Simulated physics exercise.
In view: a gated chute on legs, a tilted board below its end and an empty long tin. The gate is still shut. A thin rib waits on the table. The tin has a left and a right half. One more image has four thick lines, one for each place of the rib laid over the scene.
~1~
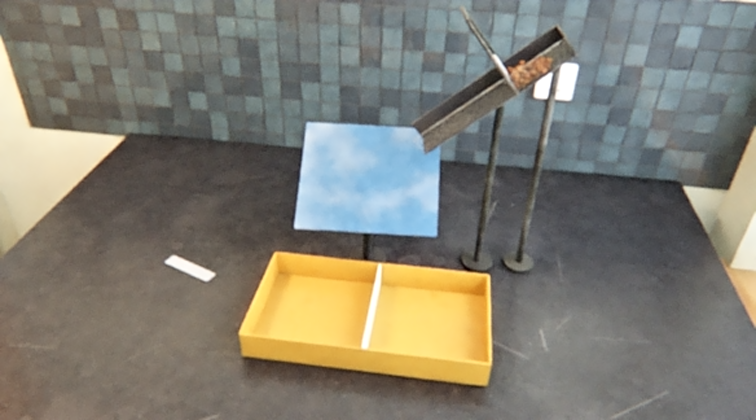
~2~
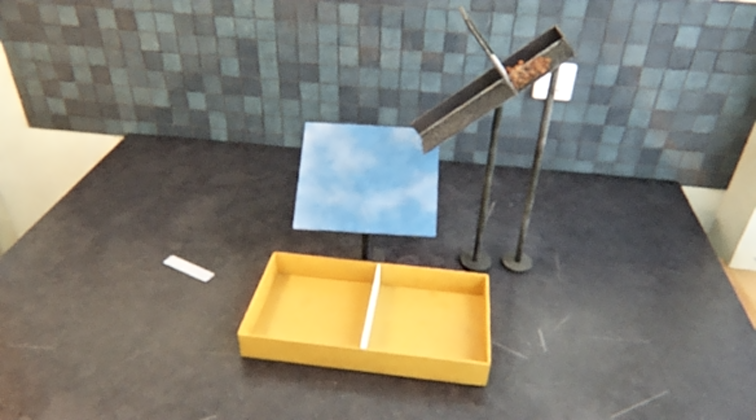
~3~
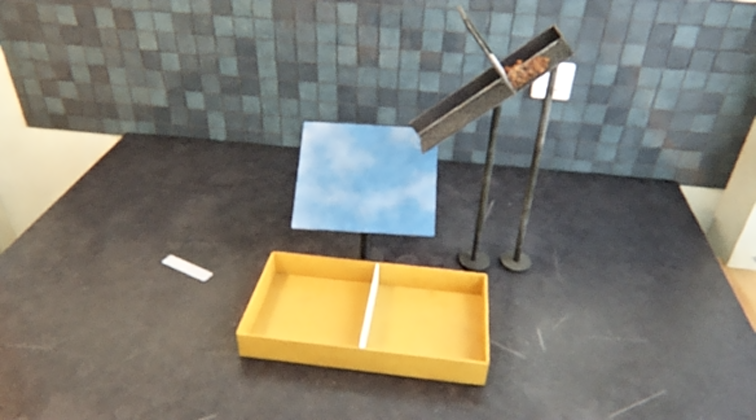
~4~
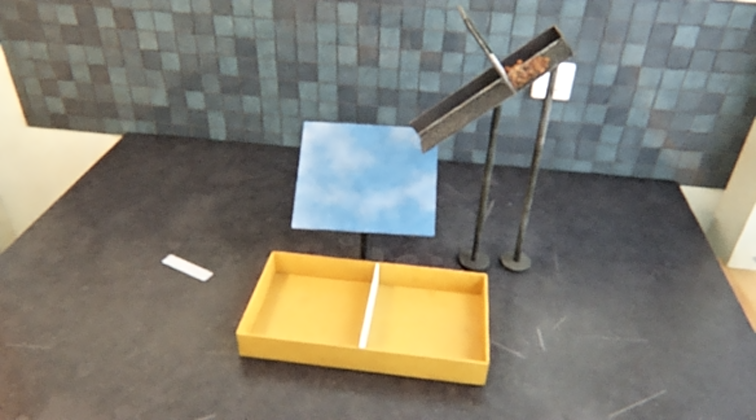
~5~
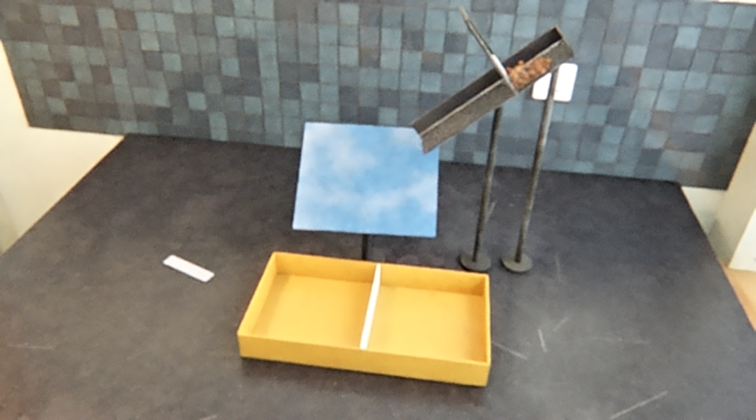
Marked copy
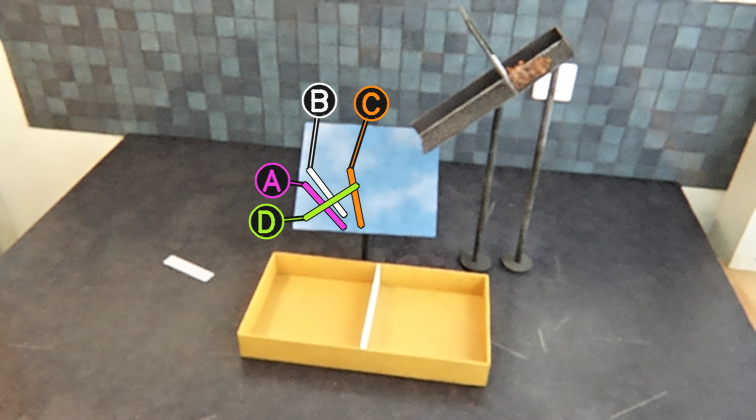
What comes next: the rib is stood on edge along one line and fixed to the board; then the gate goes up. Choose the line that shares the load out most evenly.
Line C.
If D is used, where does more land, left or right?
The left half.
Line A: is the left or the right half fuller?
Left.
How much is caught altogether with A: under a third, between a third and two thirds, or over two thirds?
It is over two thirds.
On the marked copy, line A from (305, 184) to (343, 226); line B from (309, 170) to (343, 214); line C from (350, 170) to (361, 225); line D from (356, 185) to (305, 217).
If A is chosen, of what is caught, nearly all in the left half, a small part in the right.
If B is chosen, of what is caught, nearly all in the left half, a small part in the right.
If C is chosen, of what is caught, about half in the left half, about half in the right.
If D is chosen, of what is caught, nearly all in the left half, a small part in the right.
